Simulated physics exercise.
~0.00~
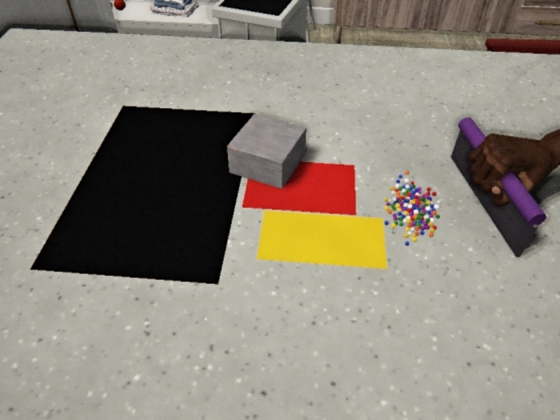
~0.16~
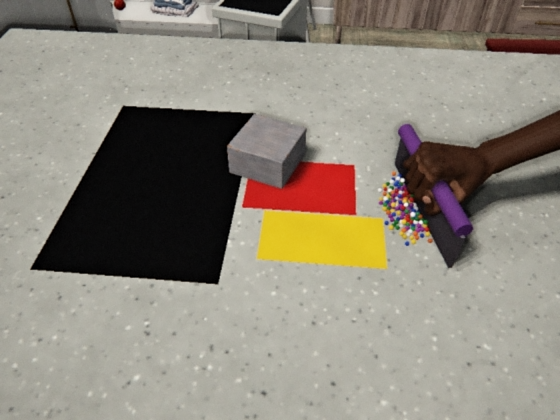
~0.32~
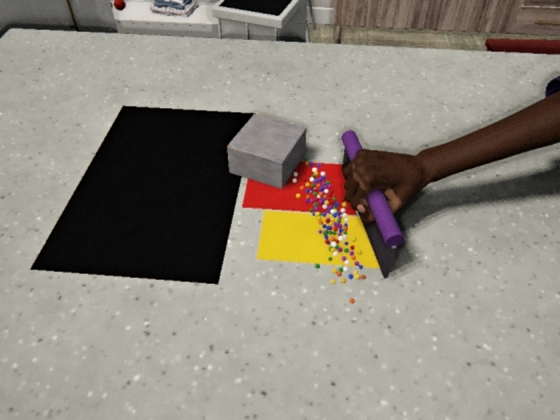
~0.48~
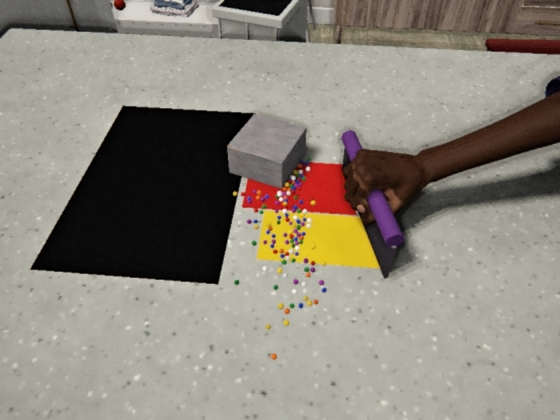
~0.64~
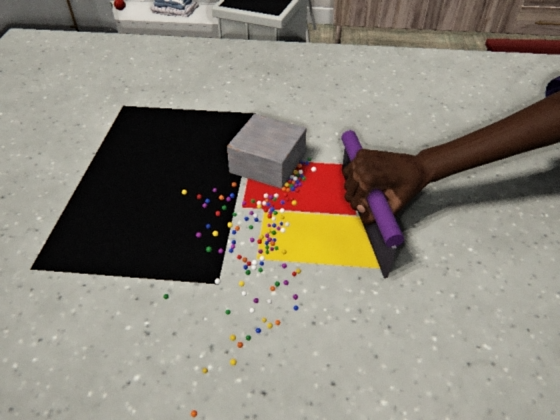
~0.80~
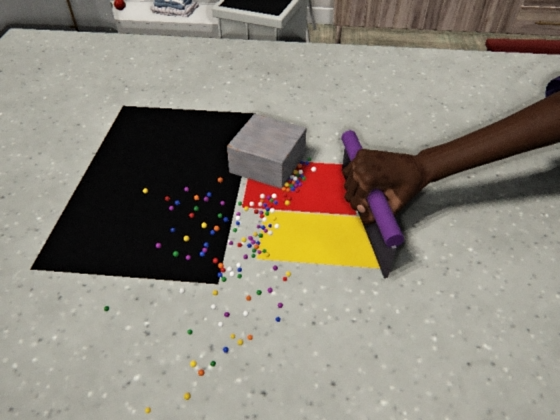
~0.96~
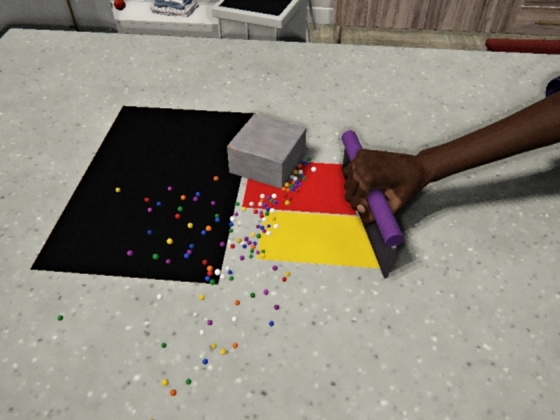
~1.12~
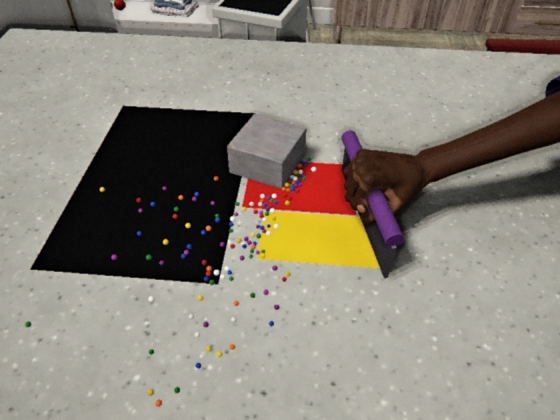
To begin with, a hand grips the purple handle of a dark scraper to the right of a small pile of colourful beads on a speckled counter. Red and yellow mats, a grey block and a large black mat lie to the left. The hand pushes the scraper left, reaching the beads and driving them onto the red and yellow mats. The scraper then stops, while the beads keep rolling left, some gathering by the block and others spreading onto the black mat and bare counter. Finally, they lie widely scattered, the block unmoved.
